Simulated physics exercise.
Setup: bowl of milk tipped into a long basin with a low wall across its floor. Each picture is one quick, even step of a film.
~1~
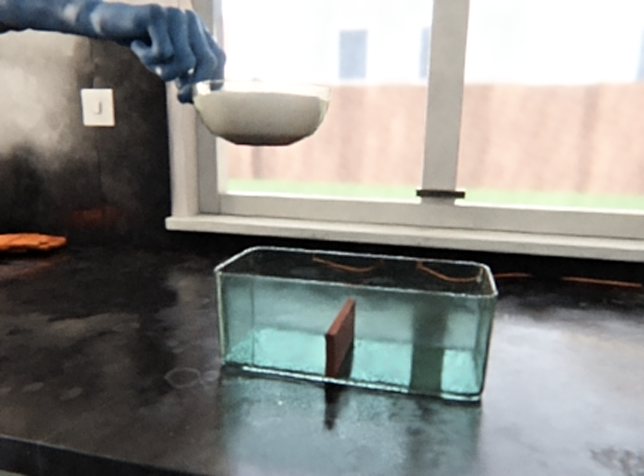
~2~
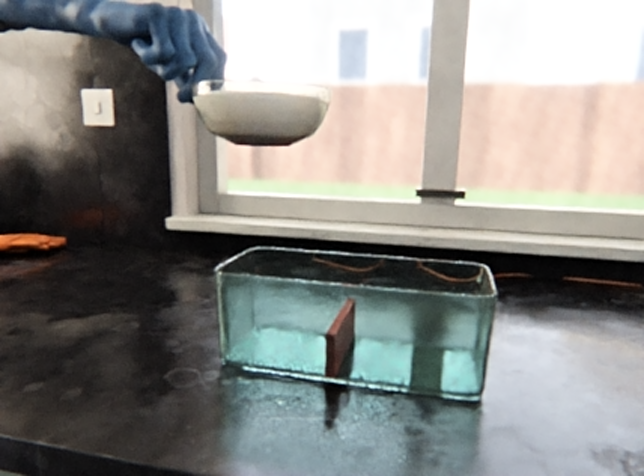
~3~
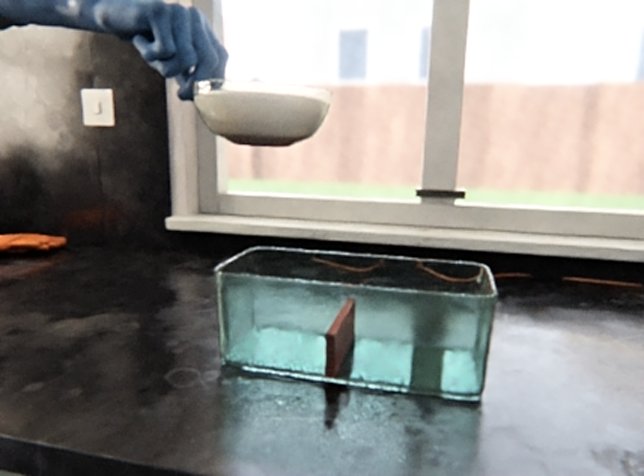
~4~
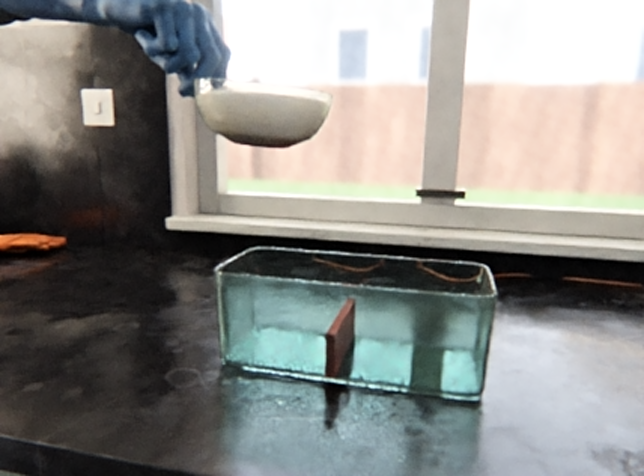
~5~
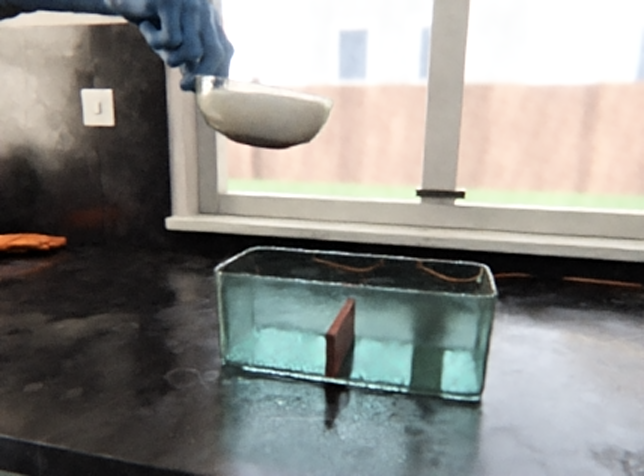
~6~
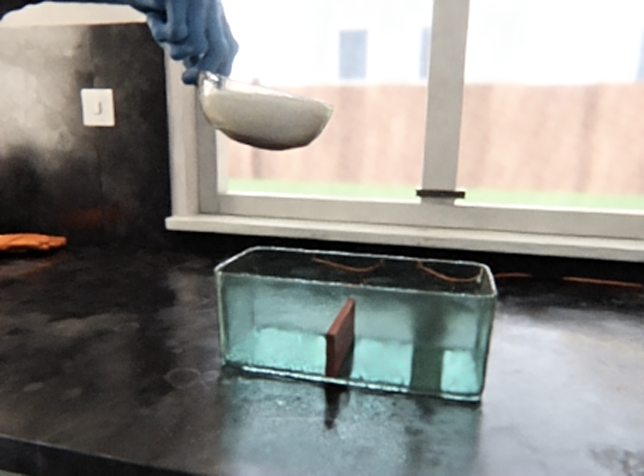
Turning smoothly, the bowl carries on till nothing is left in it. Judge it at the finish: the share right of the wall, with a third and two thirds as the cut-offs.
At the finish, the right of the wall has over two thirds.
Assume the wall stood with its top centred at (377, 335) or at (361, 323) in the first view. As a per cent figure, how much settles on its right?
The first placement leaves close to 45 per cent, the second close to 65 per cent.
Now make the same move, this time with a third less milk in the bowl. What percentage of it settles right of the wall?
Estimated share: Close to 75 per cent.
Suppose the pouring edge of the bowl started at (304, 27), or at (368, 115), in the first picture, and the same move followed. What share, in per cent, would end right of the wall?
70 and 85 in a hundred.
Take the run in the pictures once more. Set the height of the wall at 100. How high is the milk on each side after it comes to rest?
On the left it is 20 per cent, on the right 50.
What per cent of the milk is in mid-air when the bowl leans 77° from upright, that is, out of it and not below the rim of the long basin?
Something close to 55 percent of it.
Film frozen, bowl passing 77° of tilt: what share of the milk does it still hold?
Near 25 %.
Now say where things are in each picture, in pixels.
Tilt 0°; pouring edge (328, 90); surface from (206, 98) to (327, 98); the long basin's rim runs from (234, 260) to (491, 281); the wall's top is at (342, 315), in the first frame.
Tilt 1°; pouring edge (329, 90); surface from (206, 98) to (327, 99), in the second frame.
Tilt 2°; pouring edge (329, 93); surface from (206, 97) to (328, 99), in the third frame.
Tilt 5°; pouring edge (330, 96); surface from (208, 96) to (328, 101), in the fourth frame.
Tilt 9°; pouring edge (331, 101); surface from (209, 95) to (330, 103), in the fifth frame.
Tilt 13°; pouring edge (332, 107); surface from (210, 94) to (332, 104), in the sixth frame.
A moment on, the bowl is tipped on its side and 26 per cent is still to pour, 0 is left of the wall and 18 right of it.
Next, the bowl is tipped right over and 0 per cent is still to pour, 15 is left of the wall and 77 right of it.
Then the bowl is tipped right over and 0 per cent is still to pour, 20 is left of the wall and 77 right of it.
Later the bowl is tipped right over and 0 per cent is still to pour, 20 is left of the wall and 77 right of it.
In the end 20 per cent lies left of the wall, 77 right of it and 3 outside.
